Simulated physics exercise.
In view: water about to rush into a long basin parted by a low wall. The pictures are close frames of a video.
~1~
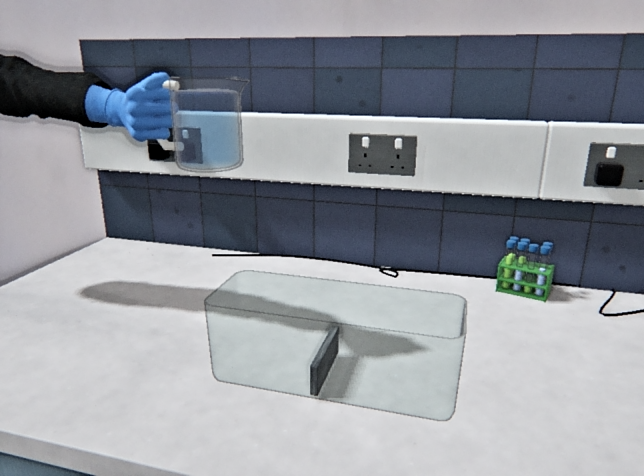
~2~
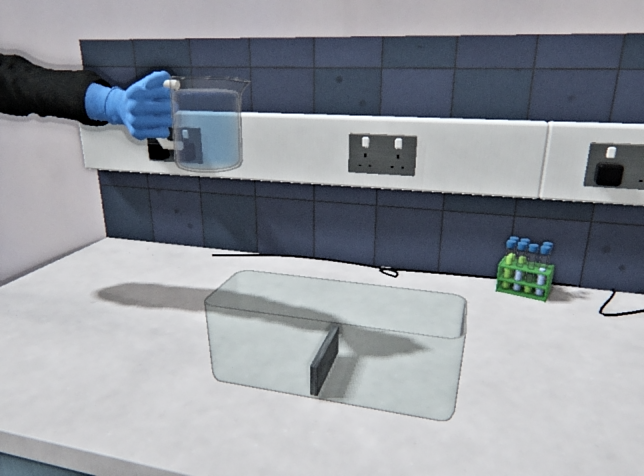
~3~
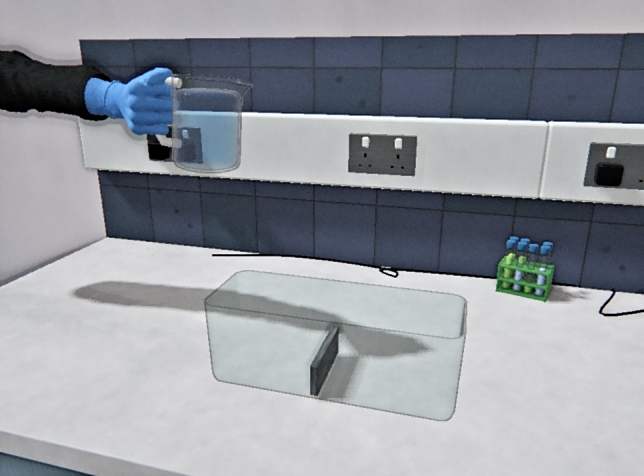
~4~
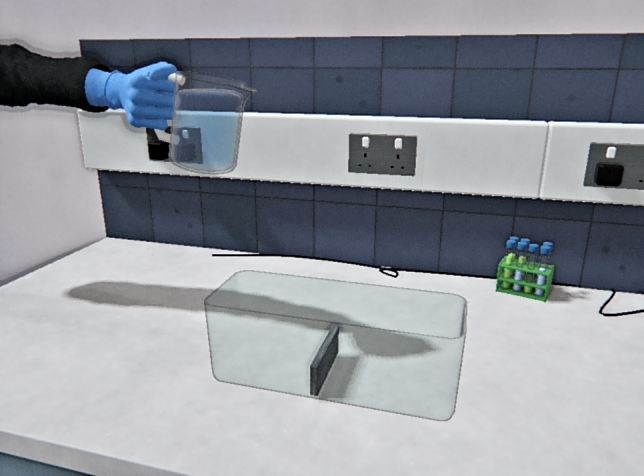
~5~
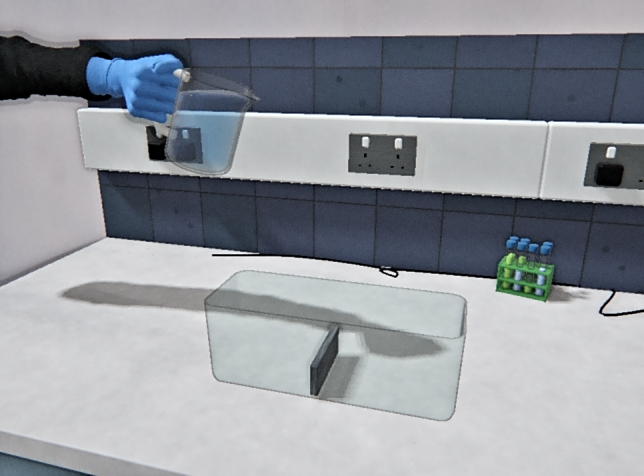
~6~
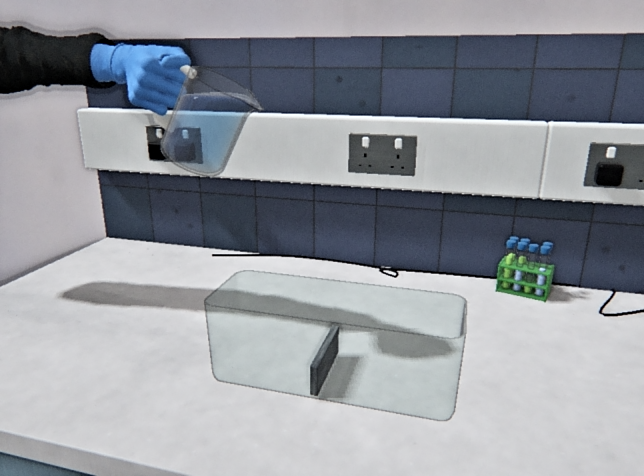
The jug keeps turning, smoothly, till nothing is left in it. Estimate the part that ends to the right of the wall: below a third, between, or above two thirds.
It comes to between a third and two thirds.
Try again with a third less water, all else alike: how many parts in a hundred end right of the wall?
About 20 per cent.
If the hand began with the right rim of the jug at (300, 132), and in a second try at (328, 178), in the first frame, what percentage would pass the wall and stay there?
In turn 90 and 95 in a hundred.
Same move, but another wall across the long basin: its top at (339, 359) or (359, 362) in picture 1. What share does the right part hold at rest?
First some 15, then 15 per cent.
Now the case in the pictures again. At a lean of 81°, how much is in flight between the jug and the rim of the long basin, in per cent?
Roughly 25 in a hundred.
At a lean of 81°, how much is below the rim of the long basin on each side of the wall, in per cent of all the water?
Left about 5, right about 0.
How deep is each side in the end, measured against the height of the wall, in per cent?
Near 30 on the left, 30 on the right.
A moment on, the jug is tipped on its side and 72 per cent is still to pour, 3 is left of the wall and 0 right of it.
Next, the jug is tipped on its side and 32 per cent is still to pour, 16 is left of the wall and 20 right of it.
Then the jug is tipped on its side and 12 per cent is still to pour, 28 is left of the wall and 46 right of it.
Later the jug is tipped on its side and 5 per cent is still to pour, 41 is left of the wall and 48 right of it.
Finally, 48 per cent lies left of the wall, 48 right of it and 3 outside.
